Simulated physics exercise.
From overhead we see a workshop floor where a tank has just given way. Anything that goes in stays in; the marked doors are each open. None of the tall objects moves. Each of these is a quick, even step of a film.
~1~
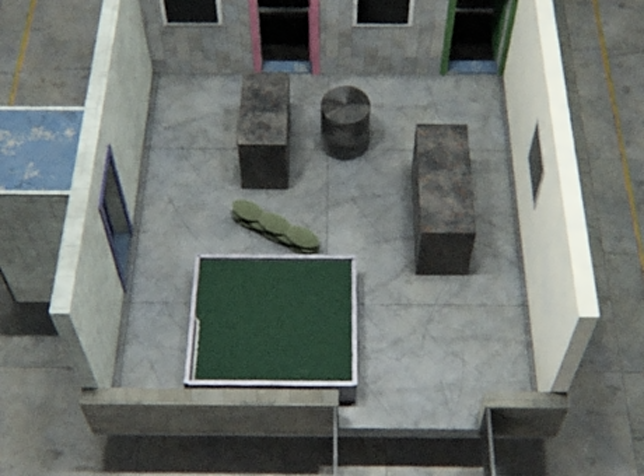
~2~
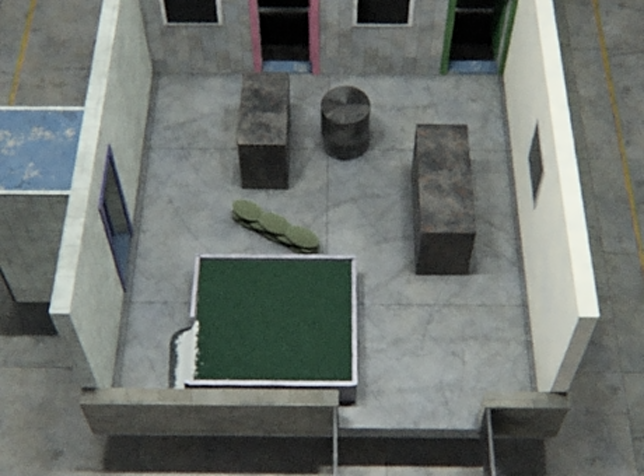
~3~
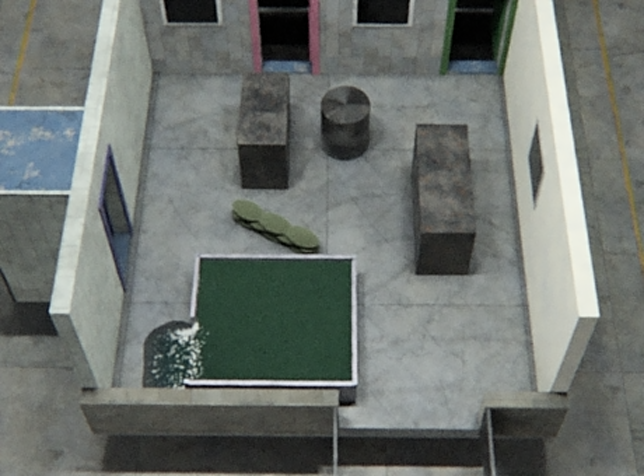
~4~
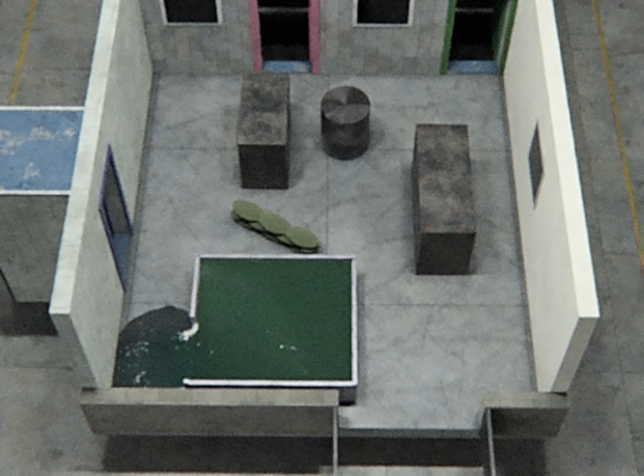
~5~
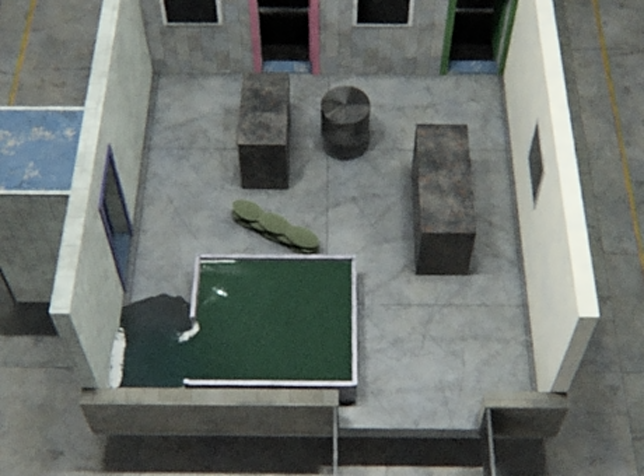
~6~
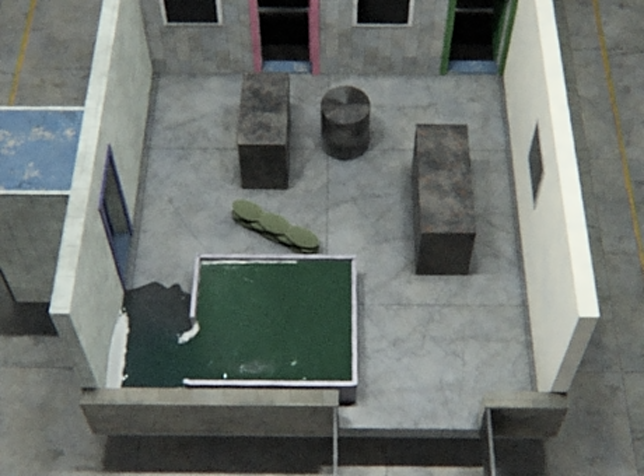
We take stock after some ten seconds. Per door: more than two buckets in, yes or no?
Pink door yes, green door no, blue door no.
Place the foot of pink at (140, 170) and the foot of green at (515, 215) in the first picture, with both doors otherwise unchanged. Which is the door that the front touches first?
It's the blue one.
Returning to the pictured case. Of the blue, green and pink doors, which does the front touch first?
The door marked blue.
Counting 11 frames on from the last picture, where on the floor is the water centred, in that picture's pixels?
Near (229, 337) in the last view.
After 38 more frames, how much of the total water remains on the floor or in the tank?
About 96 %.
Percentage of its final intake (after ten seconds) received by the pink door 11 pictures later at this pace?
Near 0 %, I'd say.
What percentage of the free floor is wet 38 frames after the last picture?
Estimated share: About 55 %.
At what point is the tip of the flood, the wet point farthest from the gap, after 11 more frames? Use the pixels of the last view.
About (142, 161).
A moment on, water covers 10 % of the floor; the pink door not reached, the green door not reached, the blue door wet at the sill, nothing in.
Next, water covers 15 % of the floor; the pink door not reached, the green door not reached, the blue door wet at the sill, nothing in.
Then, water covers 35 % of the floor; the pink door not reached, the green door not reached, the blue door wet at the sill, nothing in.
Later, water covers 55 % of the floor; the pink door under two buckets in, the green door not reached, the blue door wet at the sill, nothing in.
In the end, water covers 80 % of the floor; the pink door over two buckets in, the green door under two buckets in, the blue door wet at the sill, nothing in.
